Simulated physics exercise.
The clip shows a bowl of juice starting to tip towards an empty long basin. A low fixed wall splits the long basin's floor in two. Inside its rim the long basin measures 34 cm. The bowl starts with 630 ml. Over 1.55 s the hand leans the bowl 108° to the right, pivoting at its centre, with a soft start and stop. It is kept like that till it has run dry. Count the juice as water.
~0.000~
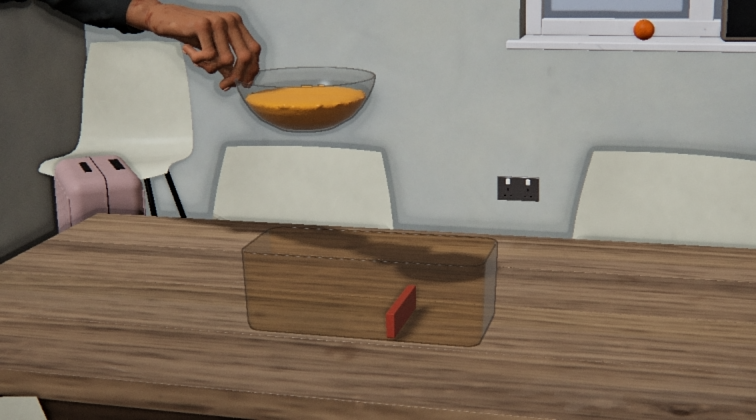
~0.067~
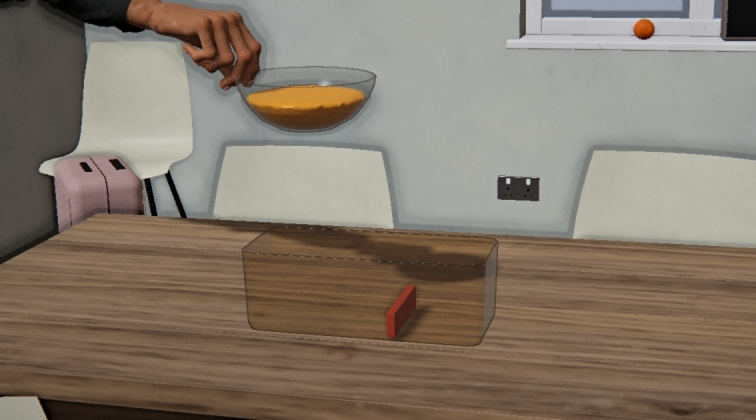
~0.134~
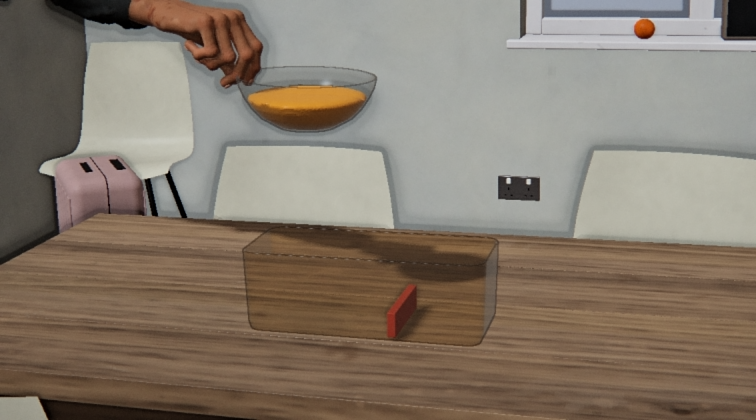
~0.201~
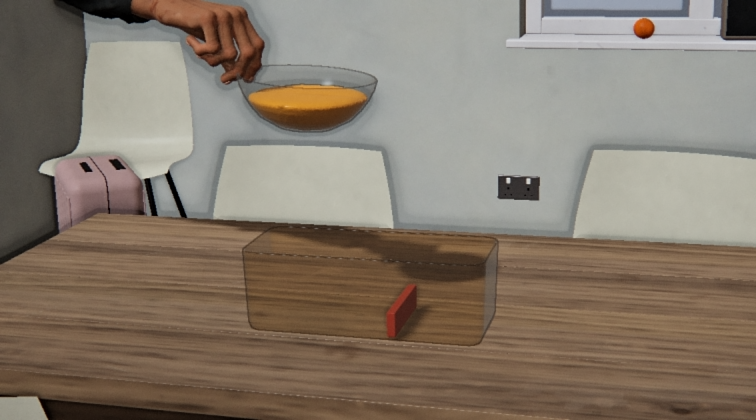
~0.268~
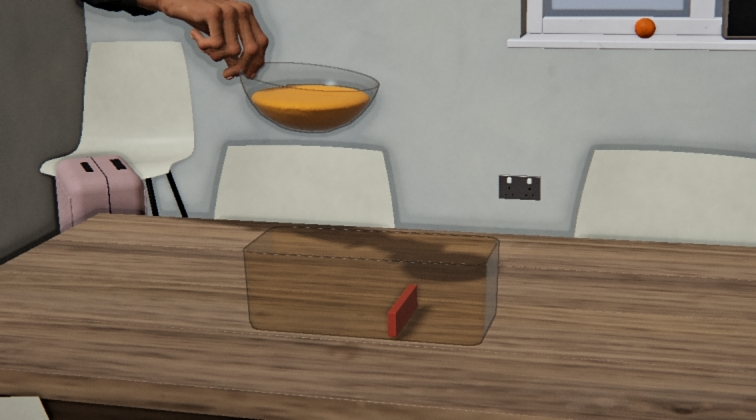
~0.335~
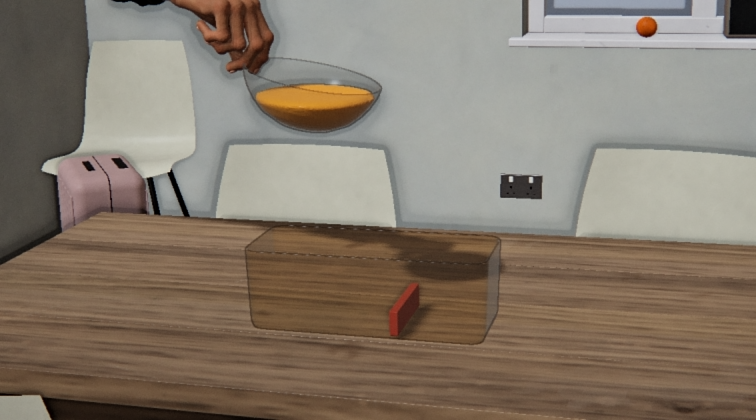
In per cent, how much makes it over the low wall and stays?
Roughly 70 per cent is past the wall.
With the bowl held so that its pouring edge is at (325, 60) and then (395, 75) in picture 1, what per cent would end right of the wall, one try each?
In turn about 15 and 85 per cent.
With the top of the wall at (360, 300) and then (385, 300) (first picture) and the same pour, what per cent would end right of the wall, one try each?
In turn about 90 and 80 per cent.
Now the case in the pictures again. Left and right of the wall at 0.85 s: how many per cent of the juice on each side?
Some 2 per cent left and 18 right.
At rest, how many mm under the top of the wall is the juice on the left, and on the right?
Some 28 mm on the left and 6 mm on the right.
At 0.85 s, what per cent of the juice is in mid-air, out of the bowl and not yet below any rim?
Some 42 per cent.
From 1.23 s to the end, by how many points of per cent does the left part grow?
Near 6 in a hundred.
Then, 0.85 s in, the tilt is 62° and 38 per cent is still to pour, 2 is left of the wall and 19 right of it.
Then, 1.23 s in, the tilt is 97° and 0 per cent is still to pour, 22 is left of the wall and 74 right of it.
Then, 1.62 s in, the tilt is 108° and 0 per cent is still to pour, 27 is left of the wall and 71 right of it.
Then, 2.05 s in, the tilt is 108° and 0 per cent is still to pour, 28 is left of the wall and 70 right of it.
Finally, 28 per cent lies left of the wall, 70 right of it and 1 outside.
